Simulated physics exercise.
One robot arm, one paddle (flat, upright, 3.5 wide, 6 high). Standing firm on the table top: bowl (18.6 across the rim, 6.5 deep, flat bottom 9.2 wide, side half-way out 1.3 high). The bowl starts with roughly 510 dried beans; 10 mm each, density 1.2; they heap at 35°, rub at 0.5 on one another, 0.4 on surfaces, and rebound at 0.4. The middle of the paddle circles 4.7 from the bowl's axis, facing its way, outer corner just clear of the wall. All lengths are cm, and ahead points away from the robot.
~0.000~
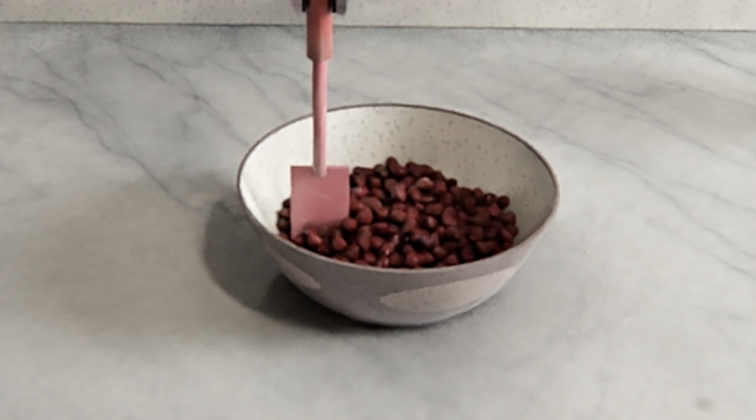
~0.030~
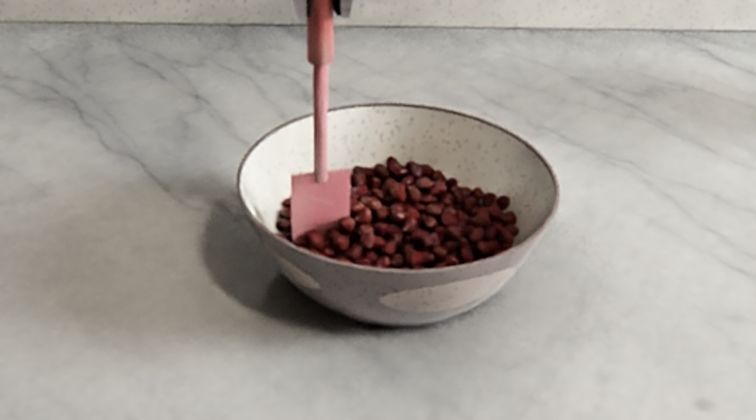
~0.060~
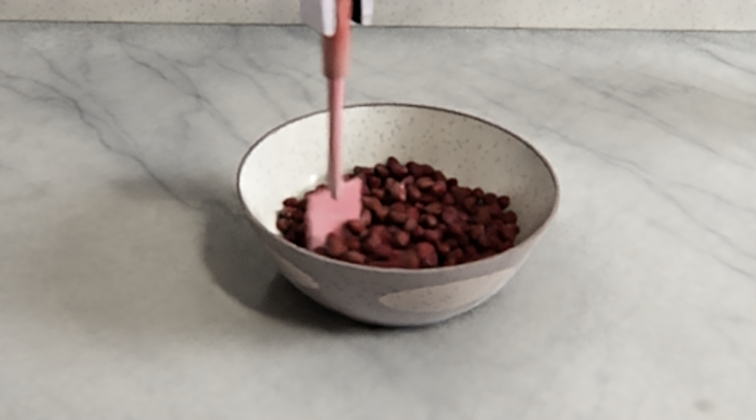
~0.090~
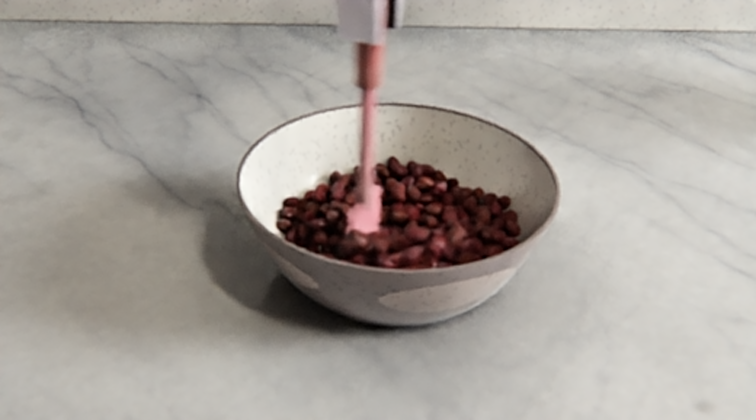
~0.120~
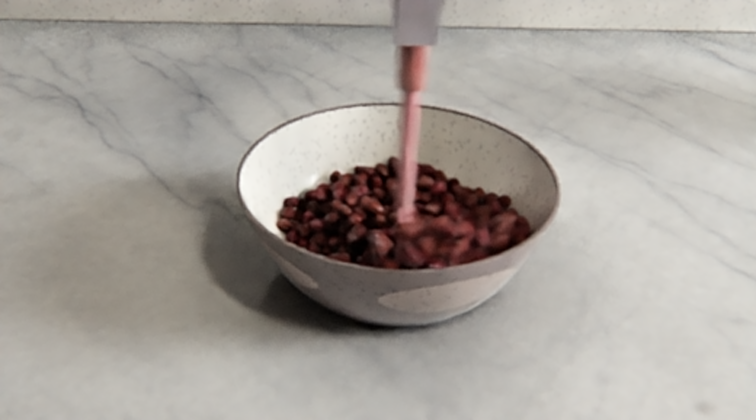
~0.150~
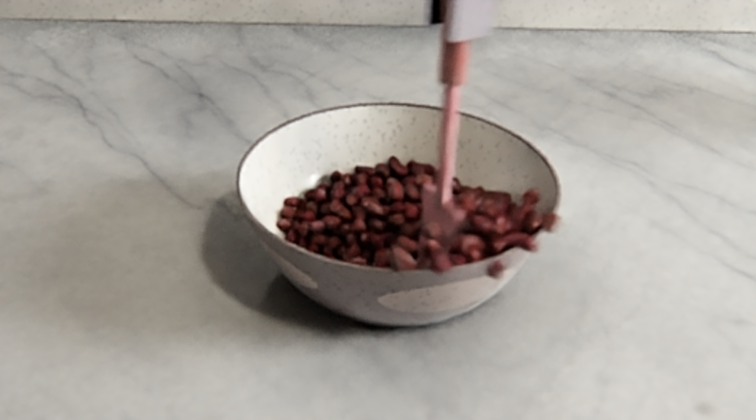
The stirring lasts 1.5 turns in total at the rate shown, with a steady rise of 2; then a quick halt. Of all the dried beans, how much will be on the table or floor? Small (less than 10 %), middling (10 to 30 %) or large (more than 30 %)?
Answer: Middling; 10 to 30 % of the dried beans finish on the table or floor.
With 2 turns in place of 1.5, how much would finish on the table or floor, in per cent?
In that case some 25 per cent.
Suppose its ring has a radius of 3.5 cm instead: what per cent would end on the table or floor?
It would be near 10 per cent.
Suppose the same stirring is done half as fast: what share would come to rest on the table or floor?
Then about 0 per cent.
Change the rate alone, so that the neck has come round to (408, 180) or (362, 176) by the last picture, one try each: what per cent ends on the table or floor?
Some 10 and 5 per cent.
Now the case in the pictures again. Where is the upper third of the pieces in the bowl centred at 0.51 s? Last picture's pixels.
At about (386, 255).
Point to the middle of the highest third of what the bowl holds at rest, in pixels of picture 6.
Around (404, 217).
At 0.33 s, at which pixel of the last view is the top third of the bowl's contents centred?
Around (357, 152).
By 0.33 s, 279° round, highest piece 10 above the table; 457 in the bowl, 21 on the table or floor, 36 in flight or on the tool.
By 0.51 s, 81° round, highest piece 8 above the table; 426 in the bowl, 77 on the table or floor, 11 in flight or on the tool.
By 0.80 s, 180° round, highest piece 5 above the table; 421 in the bowl, 93 on the table or floor.
By 1.50 s, 180° round, highest piece 5 above the table; 421 in the bowl, 93 on the table or floor.
Final count, 421 in the bowl, 93 on the table or floor. That is 18 % on the table or floor.
